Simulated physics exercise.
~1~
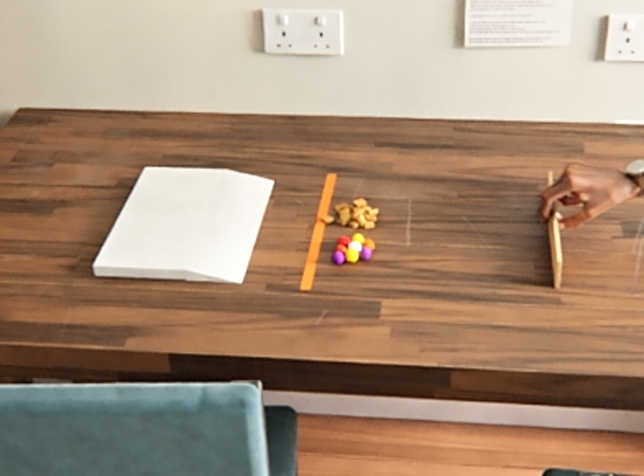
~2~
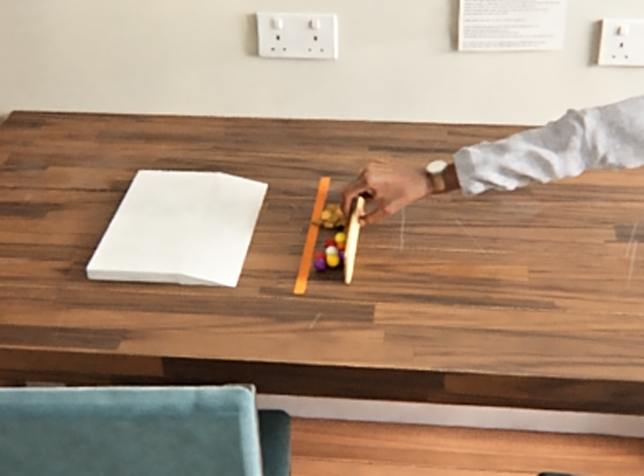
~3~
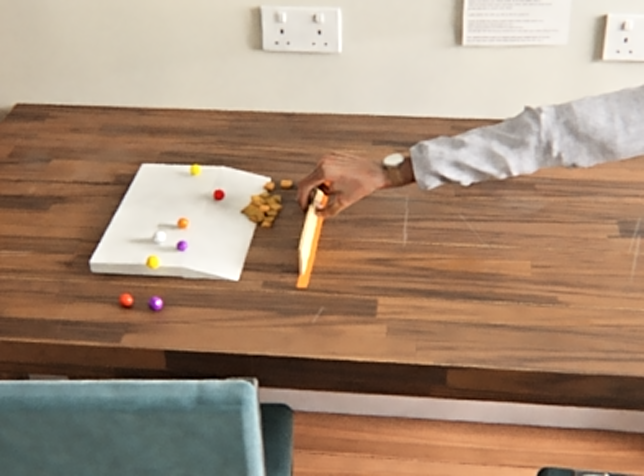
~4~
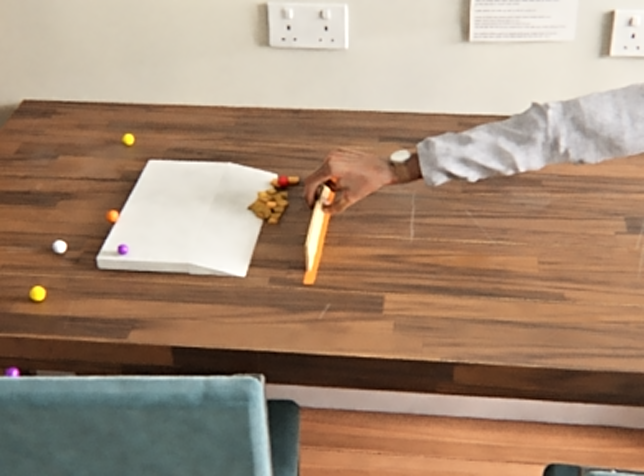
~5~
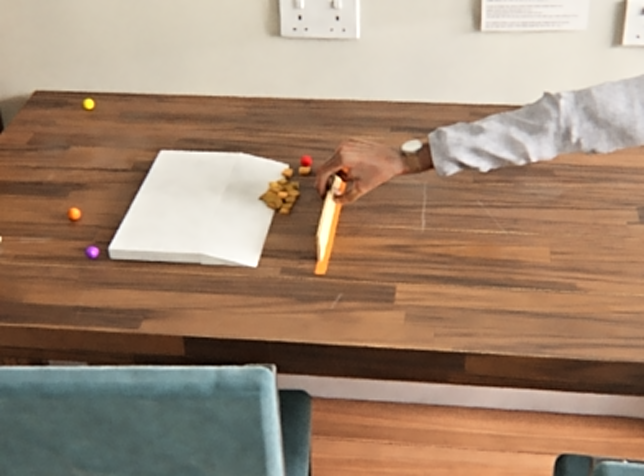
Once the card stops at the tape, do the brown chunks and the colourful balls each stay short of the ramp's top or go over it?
The brown chunks stay short of the top, gathered around the ramp's lower edge. Most of the colourful balls go over the top and roll out beyond the ramp.
